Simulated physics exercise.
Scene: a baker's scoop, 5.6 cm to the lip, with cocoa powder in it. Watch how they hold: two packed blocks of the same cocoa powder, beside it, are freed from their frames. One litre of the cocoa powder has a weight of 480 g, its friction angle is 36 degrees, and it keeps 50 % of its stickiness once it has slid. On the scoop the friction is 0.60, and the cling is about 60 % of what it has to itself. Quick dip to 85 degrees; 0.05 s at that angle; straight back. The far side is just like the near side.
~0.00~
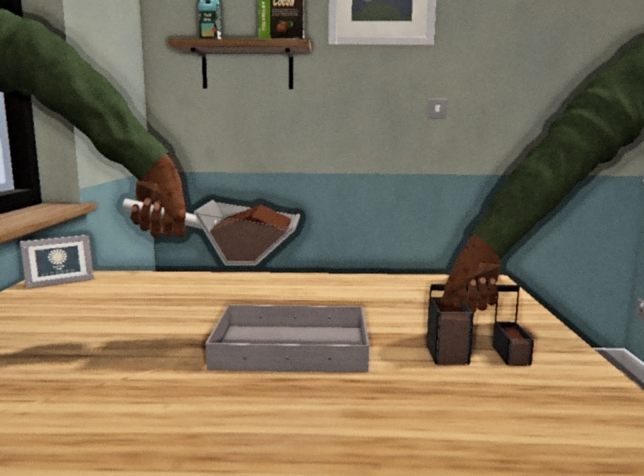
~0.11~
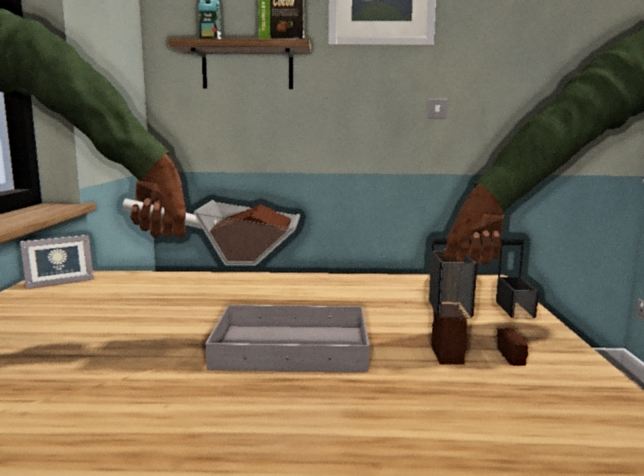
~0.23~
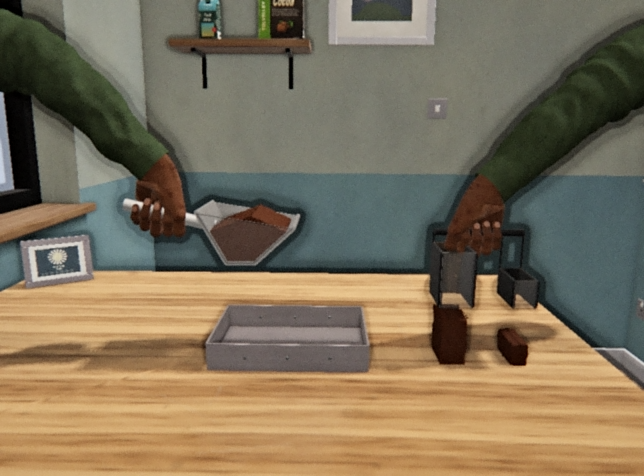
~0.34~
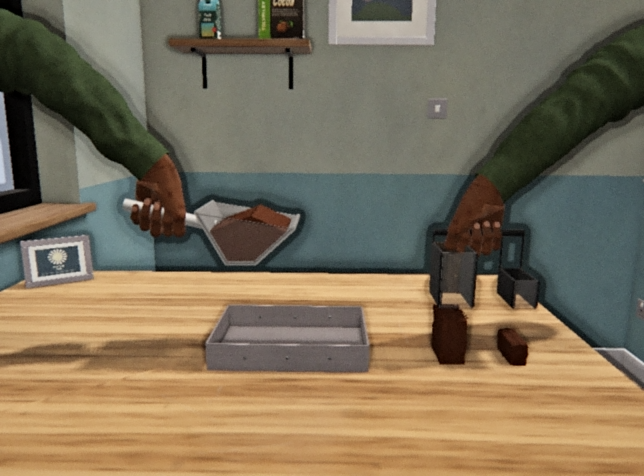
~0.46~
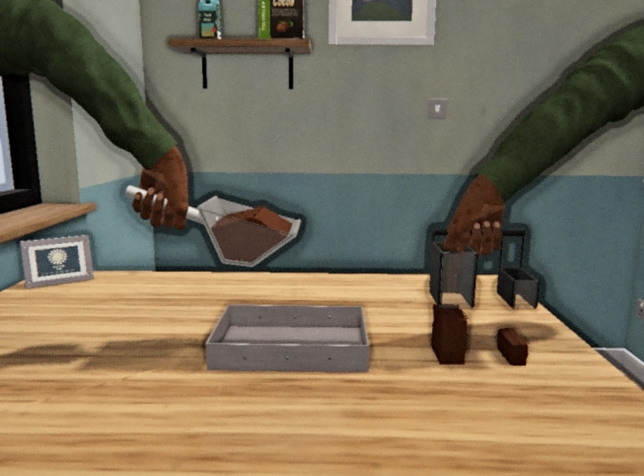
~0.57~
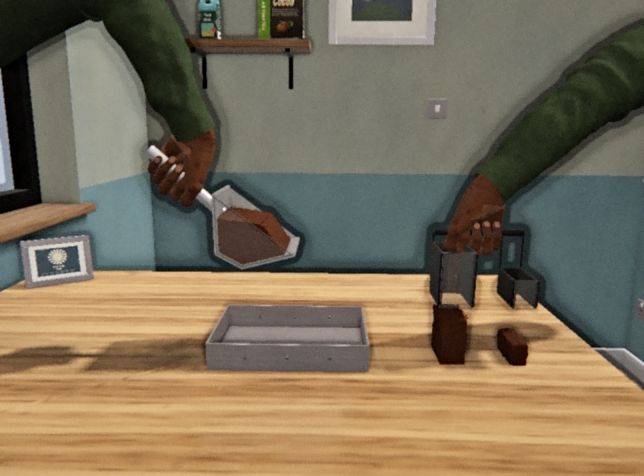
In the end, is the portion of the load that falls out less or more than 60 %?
That part is shy of 60 in a hundred.
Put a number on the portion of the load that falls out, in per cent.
Estimate: Some 55 per cent.
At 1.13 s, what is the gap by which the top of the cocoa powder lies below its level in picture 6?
Measured change: Around 2.0 cm.
After 0.83 s, the scoop is at 80 degrees and 0 % has left it.
After 1.13 s, the scoop is at 67 degrees and 52 % has left it.
After 1.43 s, the scoop is at 6 degrees and 54 % has left it.
After 1.74 s, the scoop is at 0 degrees and 54 % has left it.
After 1.85 s, the scoop is at 0 degrees and 54 % has left it.
